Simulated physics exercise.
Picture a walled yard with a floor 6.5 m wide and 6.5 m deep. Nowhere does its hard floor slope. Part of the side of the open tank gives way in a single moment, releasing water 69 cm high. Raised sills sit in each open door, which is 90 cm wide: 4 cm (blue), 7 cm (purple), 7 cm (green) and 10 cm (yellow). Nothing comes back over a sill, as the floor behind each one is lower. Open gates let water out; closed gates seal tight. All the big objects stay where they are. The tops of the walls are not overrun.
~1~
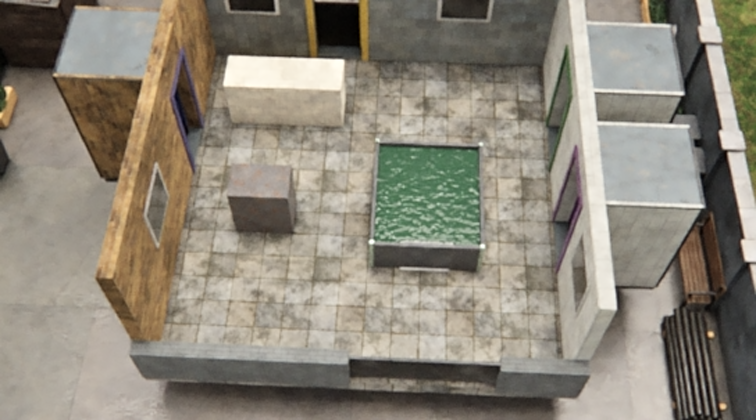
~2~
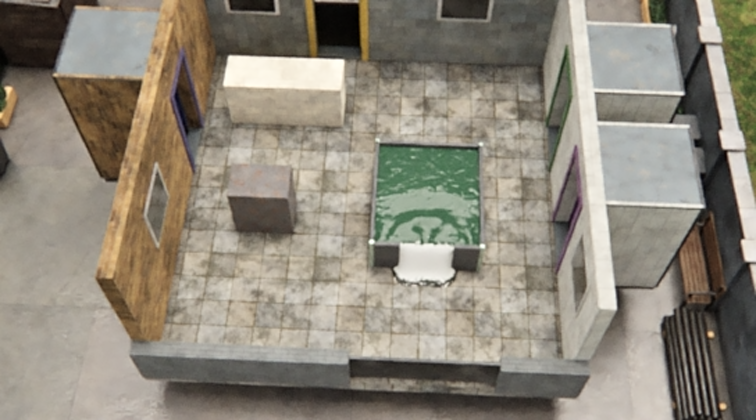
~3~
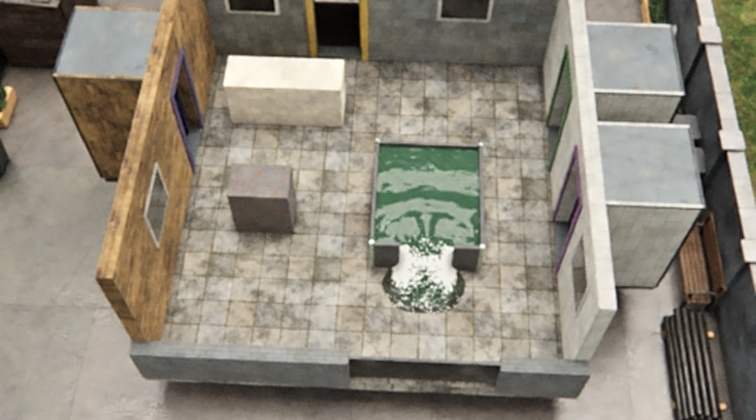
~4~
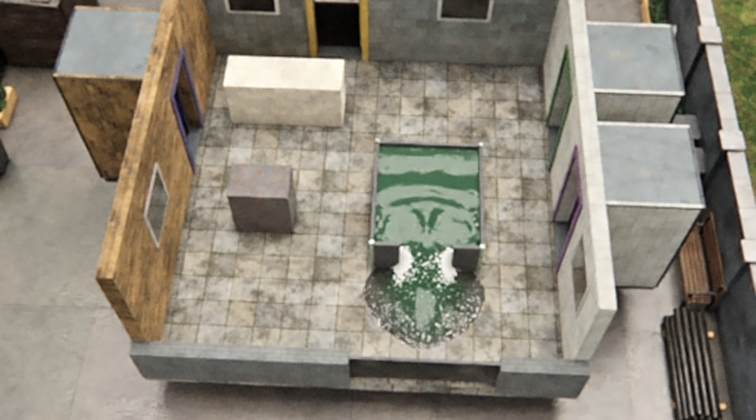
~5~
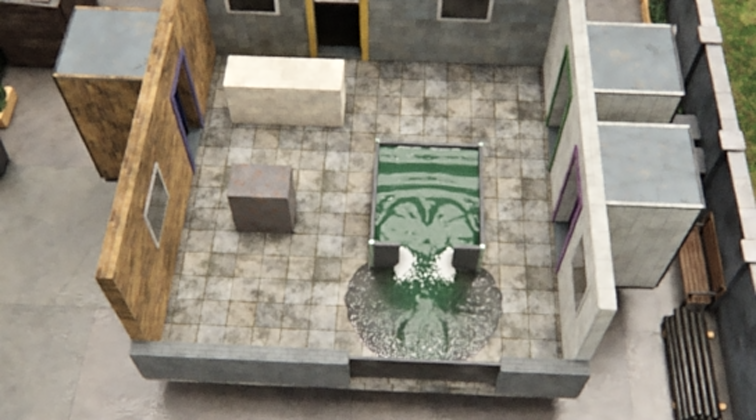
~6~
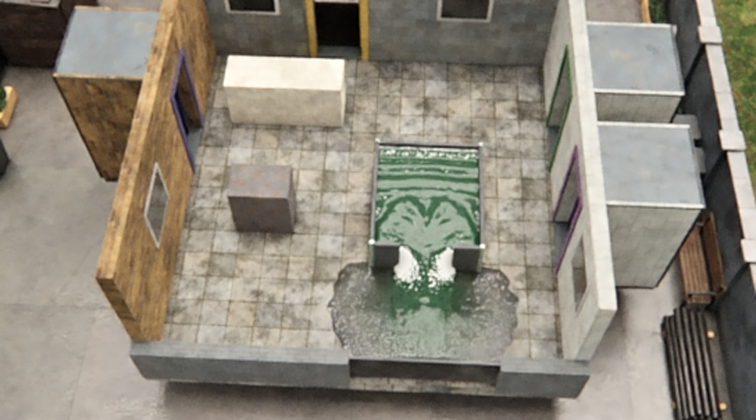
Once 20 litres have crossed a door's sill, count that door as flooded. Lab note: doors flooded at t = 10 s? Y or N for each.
At the blue door the amount will stay short of the limit. At the purple door the amount will stay short of the limit. At the green door the amount will stay short of the limit. At the yellow door the amount will stay short of the limit.
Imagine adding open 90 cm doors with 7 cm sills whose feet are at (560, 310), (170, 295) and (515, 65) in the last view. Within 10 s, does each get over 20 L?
More, more, more.
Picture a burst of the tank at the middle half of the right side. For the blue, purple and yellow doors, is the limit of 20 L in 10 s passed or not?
Log - blue: Threshold not reached, purple: Threshold topped, yellow: Threshold not reached.
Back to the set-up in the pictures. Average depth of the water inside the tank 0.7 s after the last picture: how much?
About 48 centimetres on average.
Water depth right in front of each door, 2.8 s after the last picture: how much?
Centimetres: Blue 0 / purple 6 / green 3 / yellow 0.
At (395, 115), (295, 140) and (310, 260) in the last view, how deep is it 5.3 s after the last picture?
Approximately 0, 4 and 2 centimetres, going through them in turn.
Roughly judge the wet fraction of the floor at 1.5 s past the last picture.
About 25 per cent.
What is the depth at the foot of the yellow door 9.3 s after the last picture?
Roughly 11.0 centimetres.
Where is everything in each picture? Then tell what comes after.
In the first picture, the open tank at (428, 195) is whole and still, 69 cm deep.
In the second picture, water pours out at (425, 260) and has run 0.5 m, to (398, 276); typically 11 cm deep outside, 69 cm at the open tank's back.
In the third picture, the front is at (411, 308), 0.8 m from the gap at (425, 260); 0.8 m2 of floor is under water; 69 cm left at the back of the open tank.
In the fourth picture, the front is at (414, 342), 1.4 m from the gap at (425, 260); 1.9 m2 of floor is under water; 69 cm left at the back of the open tank.
In the fifth picture, the front is at a hidden place, 1.9 m from the gap at (425, 260); 3.4 m2 of floor is under water; 66 cm left at the back of the open tank.
In the sixth picture, water pours out at (426, 260) and has run 2.1 m, to a hidden place; typically 5 cm deep outside, 58 cm at the open tank's back.
Then, 0.7 s after the last picture water covers 15 % of the floor and is deepest (40 cm) near (419, 270); blue door not reached, purple door not reached, green door not reached, yellow door not reached.
Then, 1.5 s after the last picture water covers 25 % of the floor and is deepest (37 cm) near (553, 376); blue door not reached, purple door not reached, green door not reached, yellow door not reached.
Then, 2.8 s after the last picture water covers 45 % of the floor and is deepest (25 cm) near (419, 270); blue door not reached, purple door 6 cm at the sill, 0 L in, green door 3 cm at the sill, 0 L in, yellow door not reached.
Then, 5.3 s after the last picture water covers 70 % of the floor and is deepest (16 cm) near (553, 376); blue door 5 cm at the sill, 0 L in, purple door 6 cm at the sill, 0 L in, green door 3 cm at the sill, 0 L in, yellow door not reached.
Then, 9.3 s after the last picture water covers 95 % of the floor and is deepest (12 cm) near (312, 93); blue door 4 cm at the sill, 4 L in, purple door 4 cm at the sill, 0 L in, green door 5 cm at the sill, 0 L in, yellow door 11 cm at the sill, 1 L in.
